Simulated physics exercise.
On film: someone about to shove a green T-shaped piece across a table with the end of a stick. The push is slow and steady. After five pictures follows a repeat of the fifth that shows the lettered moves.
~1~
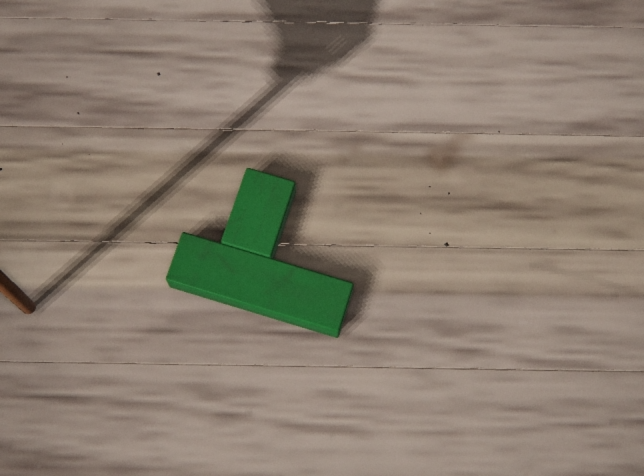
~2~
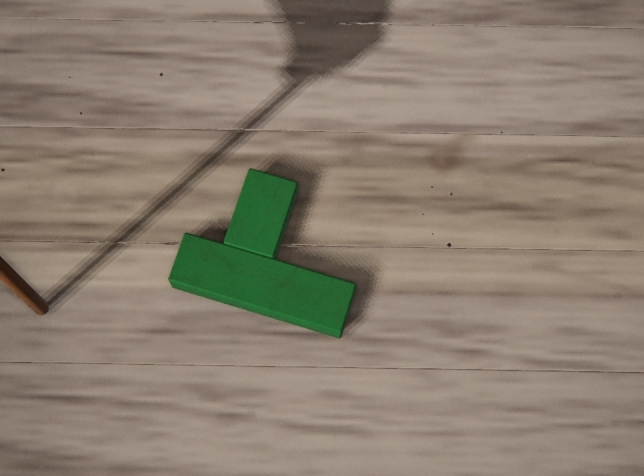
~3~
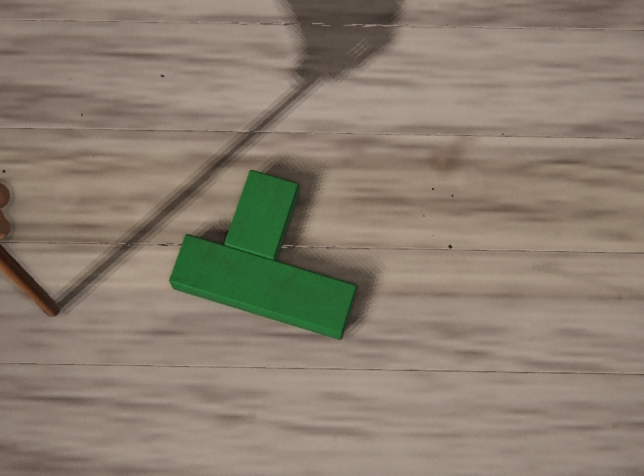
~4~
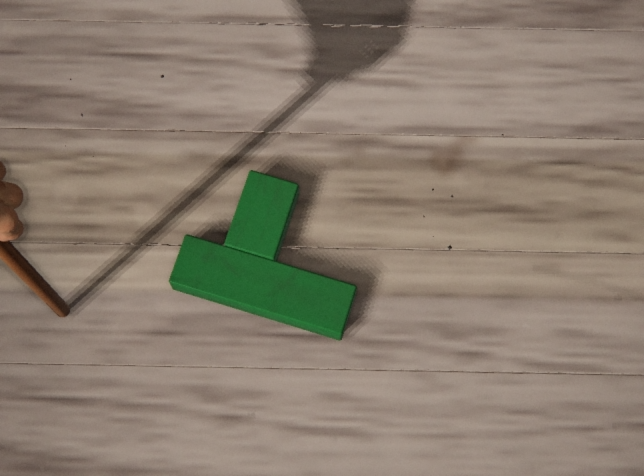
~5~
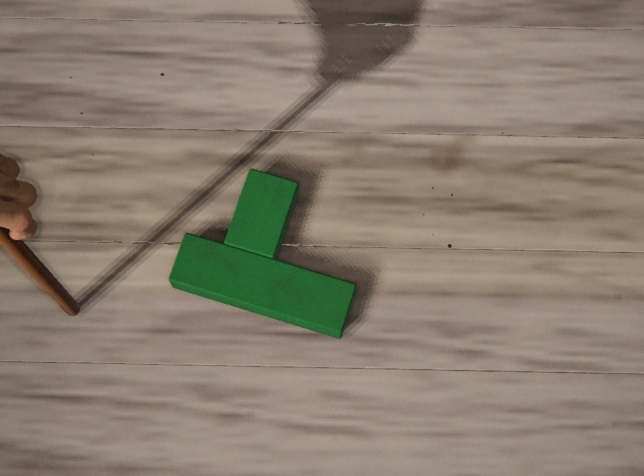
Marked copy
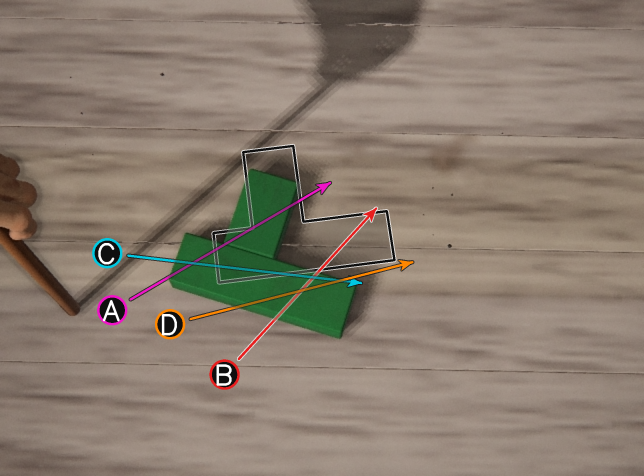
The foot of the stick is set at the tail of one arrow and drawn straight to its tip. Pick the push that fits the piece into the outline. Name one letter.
Stroke D.
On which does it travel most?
That is C.
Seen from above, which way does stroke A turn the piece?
It turns clockwise.
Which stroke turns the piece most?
B.
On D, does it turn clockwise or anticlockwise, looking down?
It turns anticlockwise.
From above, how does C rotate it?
Anticlockwise.
On the copy, A from (130, 300) to (330, 183); B from (239, 359) to (376, 209); C from (128, 256) to (361, 283); D from (190, 319) to (413, 262).
On D. First, foot of the stick (270, 299), piece (282, 261).
Then, foot of the stick (350, 278), piece (301, 241).
Finally, foot of the stick (412, 263), piece (303, 237); it fills the outline.
By contrast, A leaves the piece out of the outline, at (342, 280); B leaves the piece out of the outline, at (298, 213); C leaves the piece out of the outline, at (460, 282).
